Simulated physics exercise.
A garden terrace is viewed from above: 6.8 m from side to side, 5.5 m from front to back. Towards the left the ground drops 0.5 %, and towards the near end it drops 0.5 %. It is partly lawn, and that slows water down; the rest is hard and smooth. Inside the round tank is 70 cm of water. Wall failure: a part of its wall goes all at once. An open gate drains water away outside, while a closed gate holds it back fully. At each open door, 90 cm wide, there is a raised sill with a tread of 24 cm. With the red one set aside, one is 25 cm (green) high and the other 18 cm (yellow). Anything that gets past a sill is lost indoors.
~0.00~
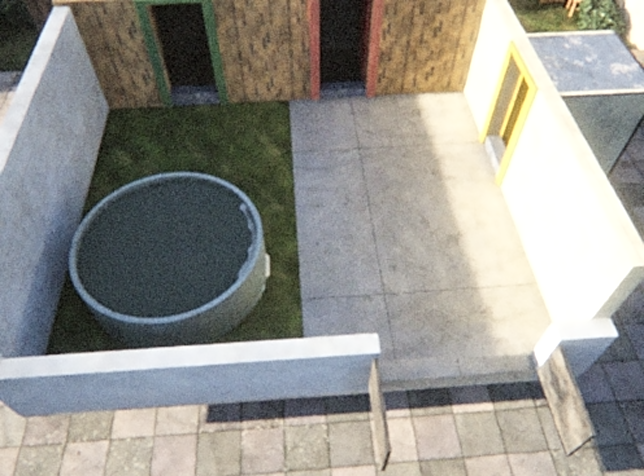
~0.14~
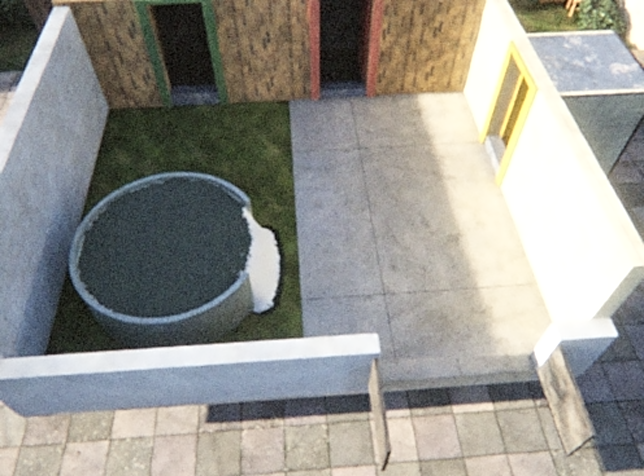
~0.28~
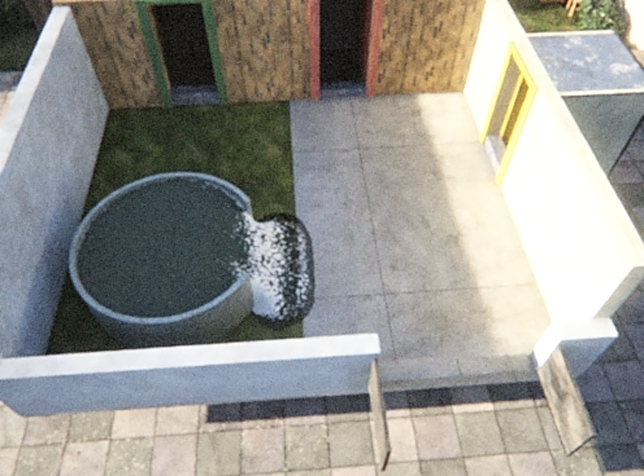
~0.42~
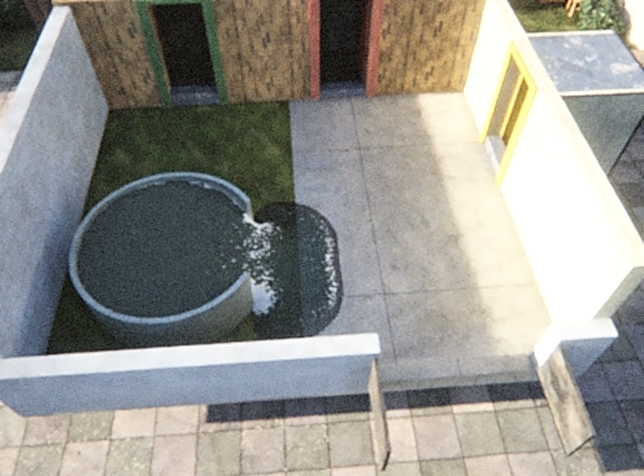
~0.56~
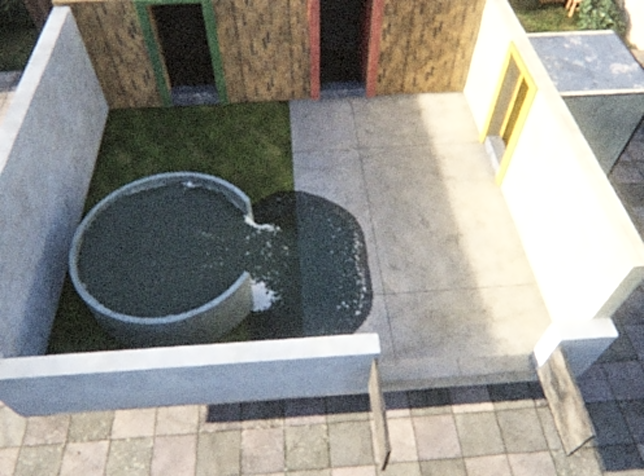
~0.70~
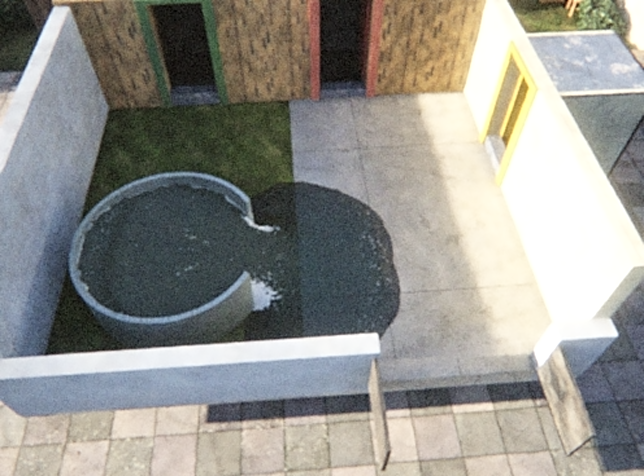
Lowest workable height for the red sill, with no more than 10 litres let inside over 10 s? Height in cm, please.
I would say 6 cm.
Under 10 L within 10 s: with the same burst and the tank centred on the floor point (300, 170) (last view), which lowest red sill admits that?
I'd put it at close to 8.0 cm.
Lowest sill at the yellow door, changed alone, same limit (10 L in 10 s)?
The yellow door needs around 16 cm.
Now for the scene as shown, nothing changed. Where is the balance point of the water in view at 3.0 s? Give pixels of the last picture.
Centre estimate: (309, 252) px, approximately.
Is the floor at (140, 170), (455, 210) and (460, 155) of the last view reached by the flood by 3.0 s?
In that order: Dry, wet, wet.
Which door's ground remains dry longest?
Answer: Green.
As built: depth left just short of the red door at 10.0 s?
About 5.5 centimetres deep.
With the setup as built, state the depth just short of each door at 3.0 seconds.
Green door: 0 cm; red door: 2 cm; yellow door: 18 cm.
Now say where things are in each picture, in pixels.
Still water, 70 cm deep, in the round tank at (169, 243); the red door at (345, 51) is dry, in the first frame.
The front is at (273, 232), 0.3 m from the gap at (260, 256); 0.3 m2 of floor is wet, 70 cm left at the back, in the second frame.
The gap is at (261, 259), the front 0.7 m out at (305, 308); the back of the round tank holds 70 cm, in the third frame.
Water pours out at (261, 260) and has run 1.1 m, to (331, 234); about 10 cm deep outside, 70 cm at the back, in the fourth frame.
Water pours out at (261, 260) and has run 1.6 m, to (368, 296); about 8 cm deep outside, 70 cm at the back, in the fifth frame.
The front is at (395, 302), 1.9 m from the gap at (261, 260); 5.4 m2 of floor is wet, 67 cm left at the back; the red door at (345, 51), 4.2 m from the gap, is still 2.4 m from the nearest water, in the sixth frame.
After 1.4 s water covers 40 % of the floor, deepest (31 cm) near (265, 248); it has not reached the red door.
After 3.0 s water covers 65 % of the floor, deepest (32 cm) near (459, 94); 2 cm at the red door, 0 litres in over its 17 cm sill.
After 10.0 s water covers 95 % of the floor, deepest (8 cm) near (348, 243); 6 cm at the red door, 0 litres in over its 17 cm sill.
At the red door as built, the water arrived by 3.0 s and peaked near 10 cm at 4.4 s.
With a sill of 5 cm, 21 litres would have come in within the 10 s; with 7 cm, 5 litres. So under 10 litres takes about 6 cm.
